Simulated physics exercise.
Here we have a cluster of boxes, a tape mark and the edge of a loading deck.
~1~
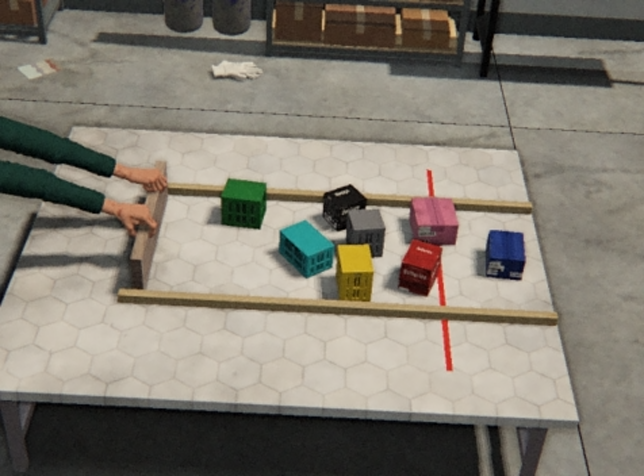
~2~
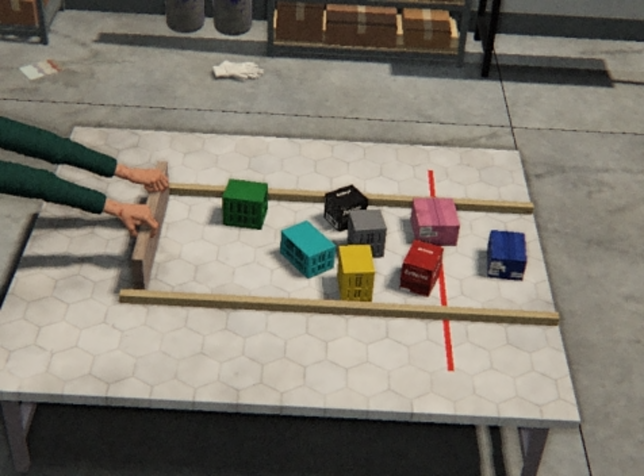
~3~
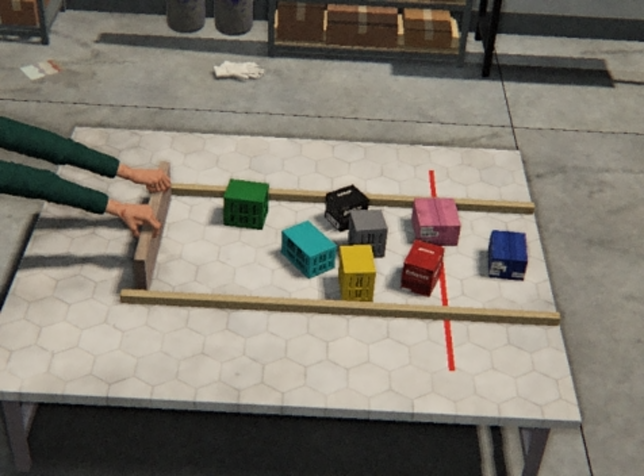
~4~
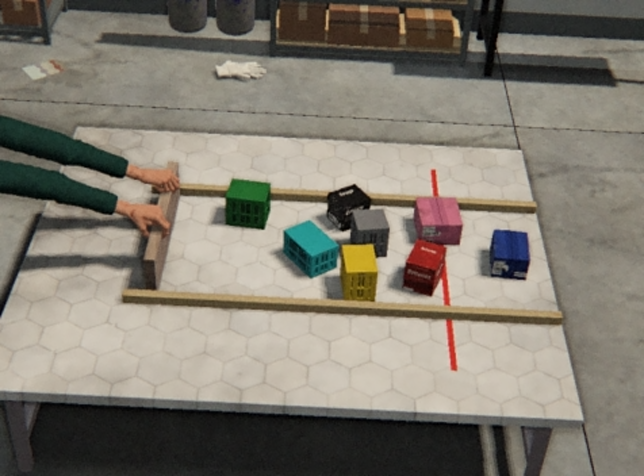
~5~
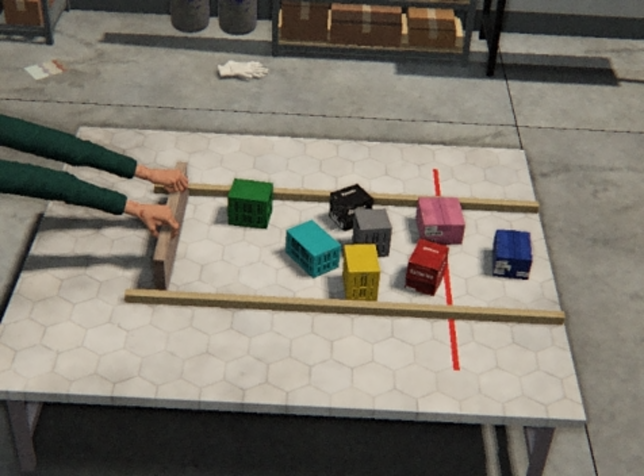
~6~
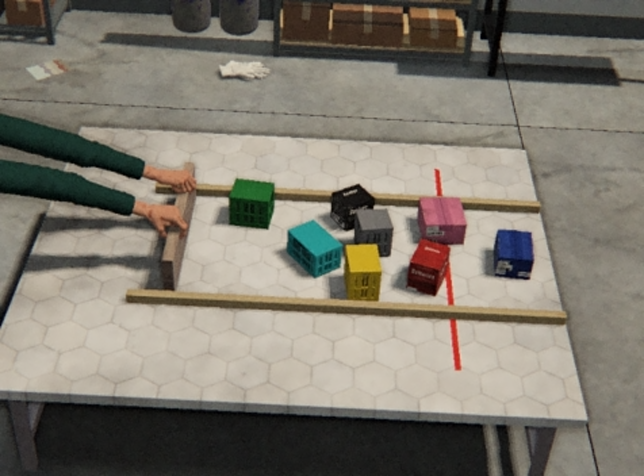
A wooden plank, held upright by two green-sleeved hands, slides slowly a short way to the right between two rails on a tiled table. The green crate nearest it remains separated by a gap, and the scattered colourful boxes stay in the same arrangement around the red line.
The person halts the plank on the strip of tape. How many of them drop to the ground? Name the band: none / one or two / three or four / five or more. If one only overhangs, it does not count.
Not one drops off.
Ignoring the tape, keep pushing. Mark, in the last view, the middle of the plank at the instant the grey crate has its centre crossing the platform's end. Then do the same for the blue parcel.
Roughly at (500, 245) and roughly at (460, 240).
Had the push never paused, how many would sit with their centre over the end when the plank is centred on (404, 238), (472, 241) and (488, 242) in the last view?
Going through the three positions, you'd get 0, 2 and 2.
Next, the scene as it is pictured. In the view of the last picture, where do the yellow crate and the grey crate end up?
The yellow crate stops around (468, 282); the grey crate around (496, 240).
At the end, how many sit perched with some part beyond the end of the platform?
It comes to 2.
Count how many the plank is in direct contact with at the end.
The number is 3.
Soon after, none off yet; blue parcel at rest near (513, 254); pink parcel at rest near (441, 221); red box at rest near (428, 268).
Then, none off yet; blue parcel moved a little near (525, 257); pink parcel moved about its own width near (493, 224); red box moved a little near (451, 267).
At rest, the number that fall off is zero.
